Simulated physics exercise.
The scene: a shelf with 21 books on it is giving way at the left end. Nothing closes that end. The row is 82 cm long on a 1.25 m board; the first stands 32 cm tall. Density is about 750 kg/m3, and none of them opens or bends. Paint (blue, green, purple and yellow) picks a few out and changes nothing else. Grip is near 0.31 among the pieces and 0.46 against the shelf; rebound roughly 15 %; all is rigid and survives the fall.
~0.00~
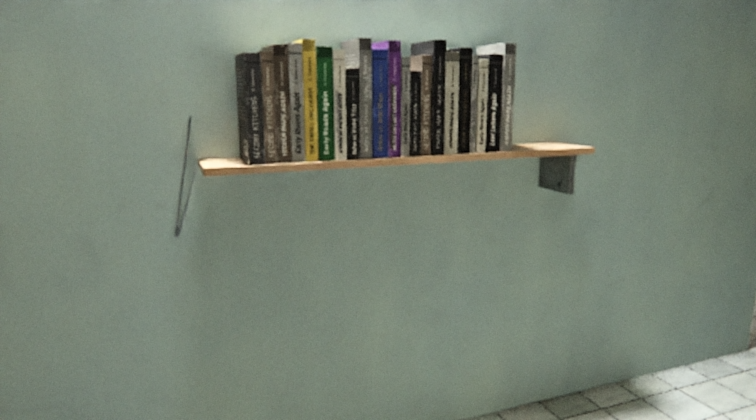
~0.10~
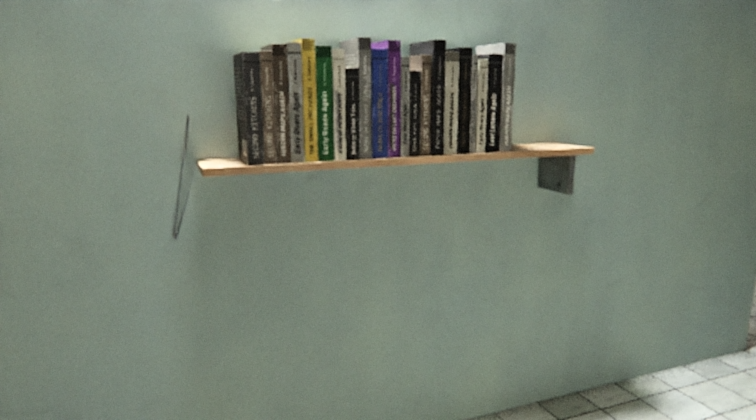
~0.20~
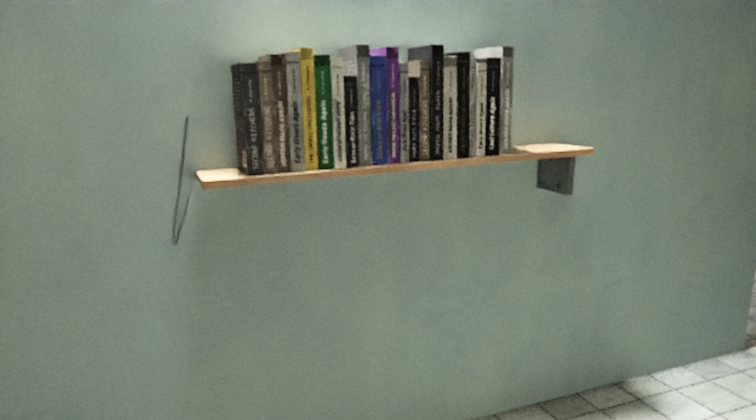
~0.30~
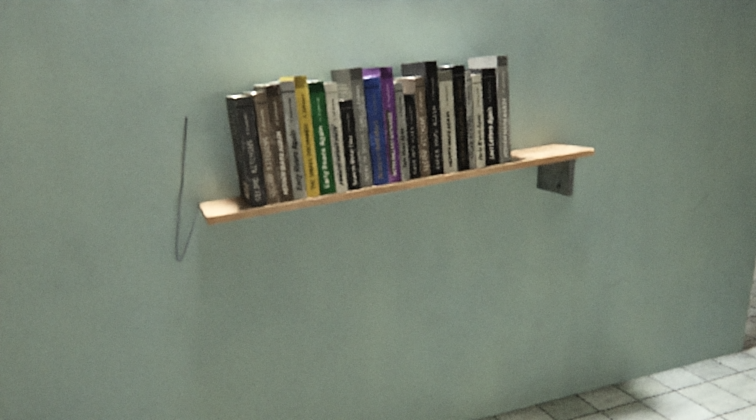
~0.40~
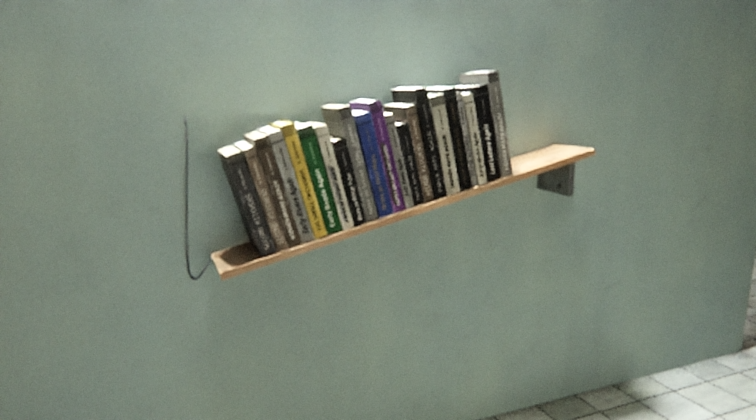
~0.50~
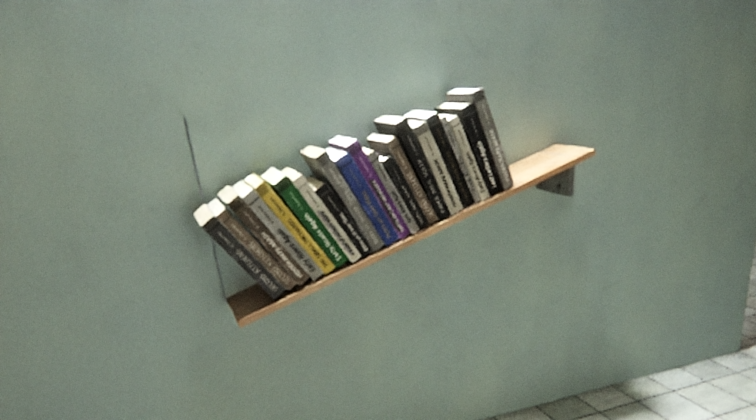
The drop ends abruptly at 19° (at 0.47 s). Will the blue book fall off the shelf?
It stays up there.
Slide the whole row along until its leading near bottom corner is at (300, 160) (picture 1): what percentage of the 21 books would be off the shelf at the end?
In that case 30 per cent.
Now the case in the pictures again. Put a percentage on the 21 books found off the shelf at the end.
About 35 per cent.
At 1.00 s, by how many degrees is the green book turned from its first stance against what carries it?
Roughly 60°.
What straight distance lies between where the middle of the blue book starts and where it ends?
About 55 cm.
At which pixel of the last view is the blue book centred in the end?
At about (254, 263).
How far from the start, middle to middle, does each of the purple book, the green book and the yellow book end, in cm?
Moved: Purple 50, green 120, yellow 120.
By 0.68 s, none of the 21 books off the shelf, 21 disturbed; blue book tilted 38°; yellow book tilted 43°.
By 1.00 s, 4 of the 21 books off the shelf; blue book on its side; yellow book on its side.
When it is over (1.7 s), 7 of the 21 books off the shelf; blue book on its side; purple book on its side; green book on its side. In pixels of the last frame, middles, blue book near (254, 263), purple book near (274, 249).
